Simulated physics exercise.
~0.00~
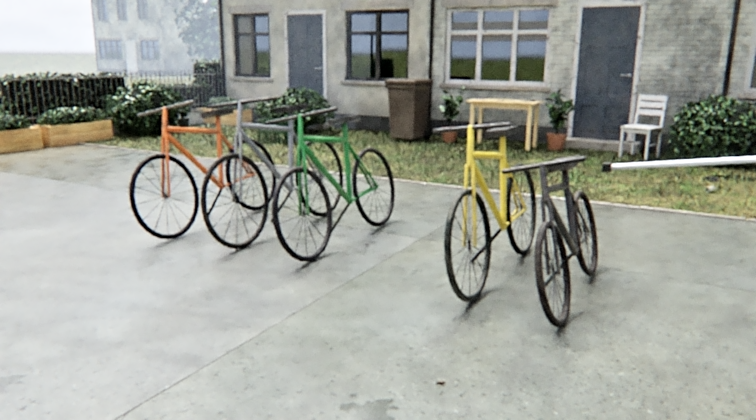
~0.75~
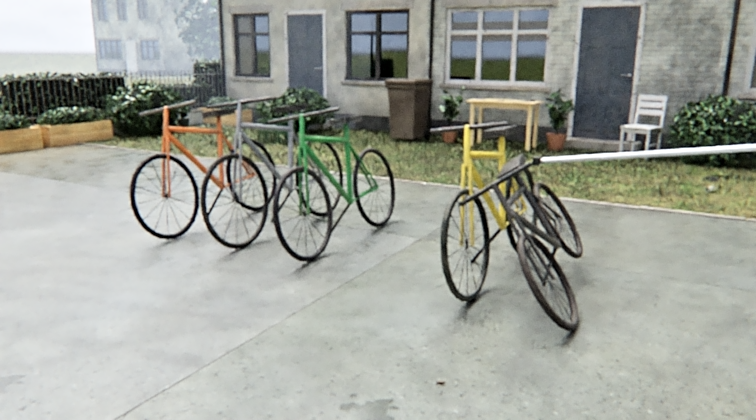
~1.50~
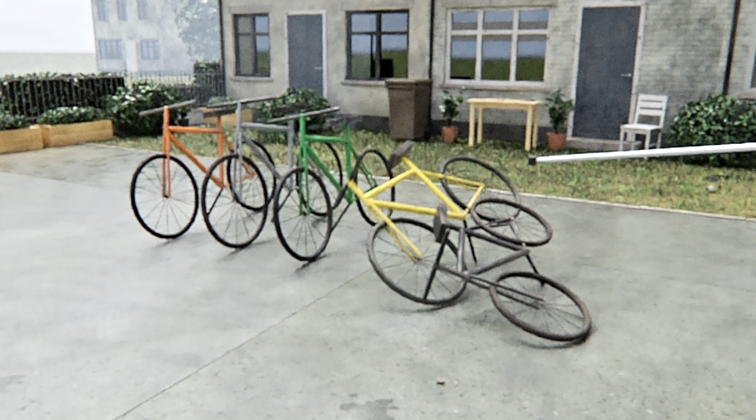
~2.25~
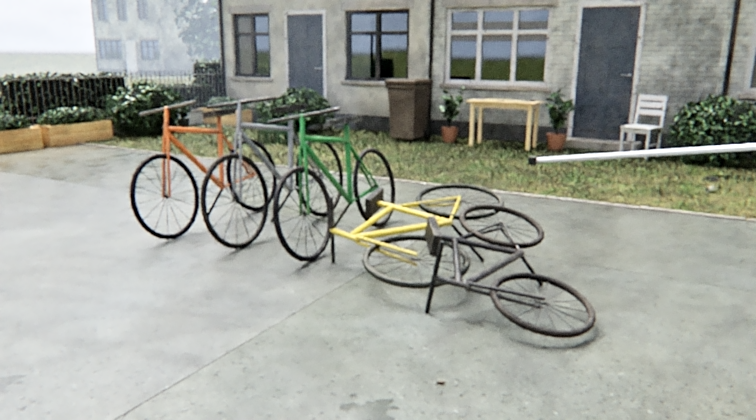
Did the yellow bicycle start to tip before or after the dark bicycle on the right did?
The yellow bicycle started to tip after the dark one. The dark bicycle was already leaning over while the yellow one still stood upright.
A long pale pole slid in from the right and pushed the dark bicycle at the end of the row, which toppled left into the yellow one. Both ended up down on the pavement, while the green, grey and orange bicycles stayed standing.
